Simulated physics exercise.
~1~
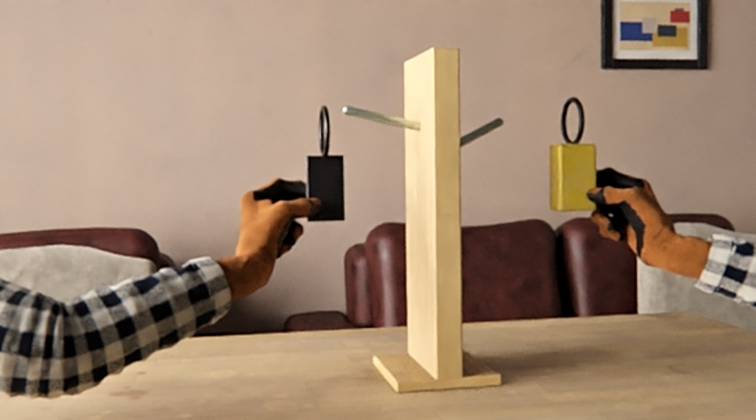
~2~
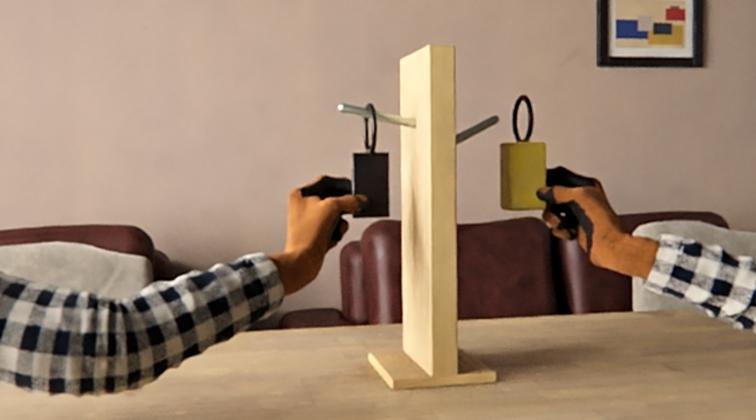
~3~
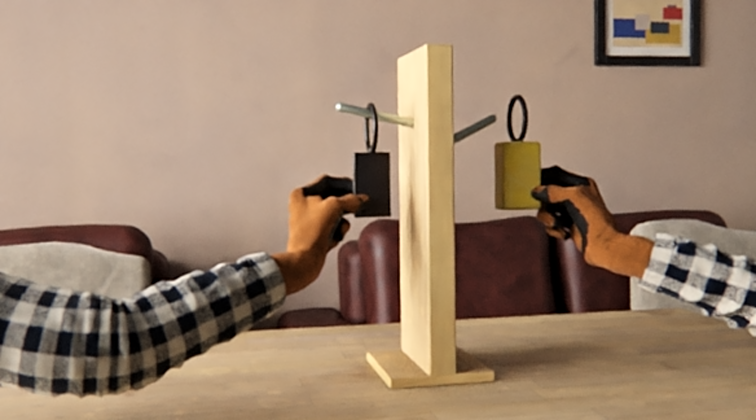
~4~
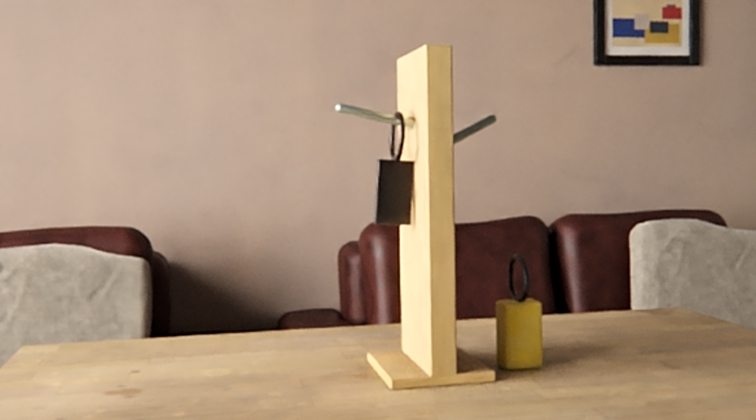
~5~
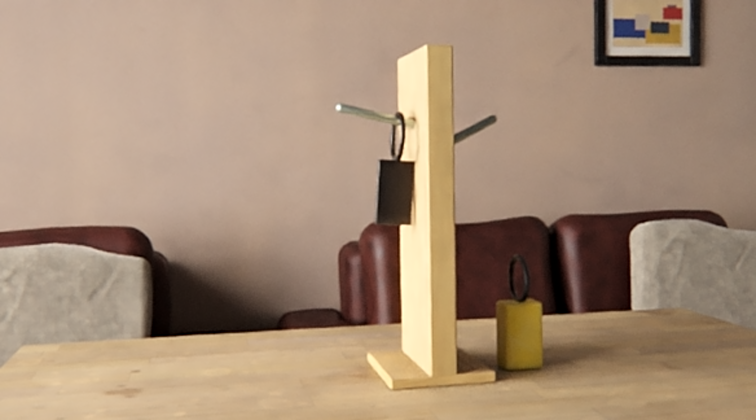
A pale wooden stand with a metal peg on each side rises from a wooden table, seen from the front by a slightly swaying camera, with dark red seats and a framed print behind. Two hands in checked sleeves reach in, the left holding a black tag and the right a yellow pouch, each topped by a dark ring. Both move inward toward the pegs and pause there. Then the hands are gone, and the black tag hangs from the left peg, close against the post. The yellow pouch has dropped and rests upright on the table, right of the stand, below its empty peg.
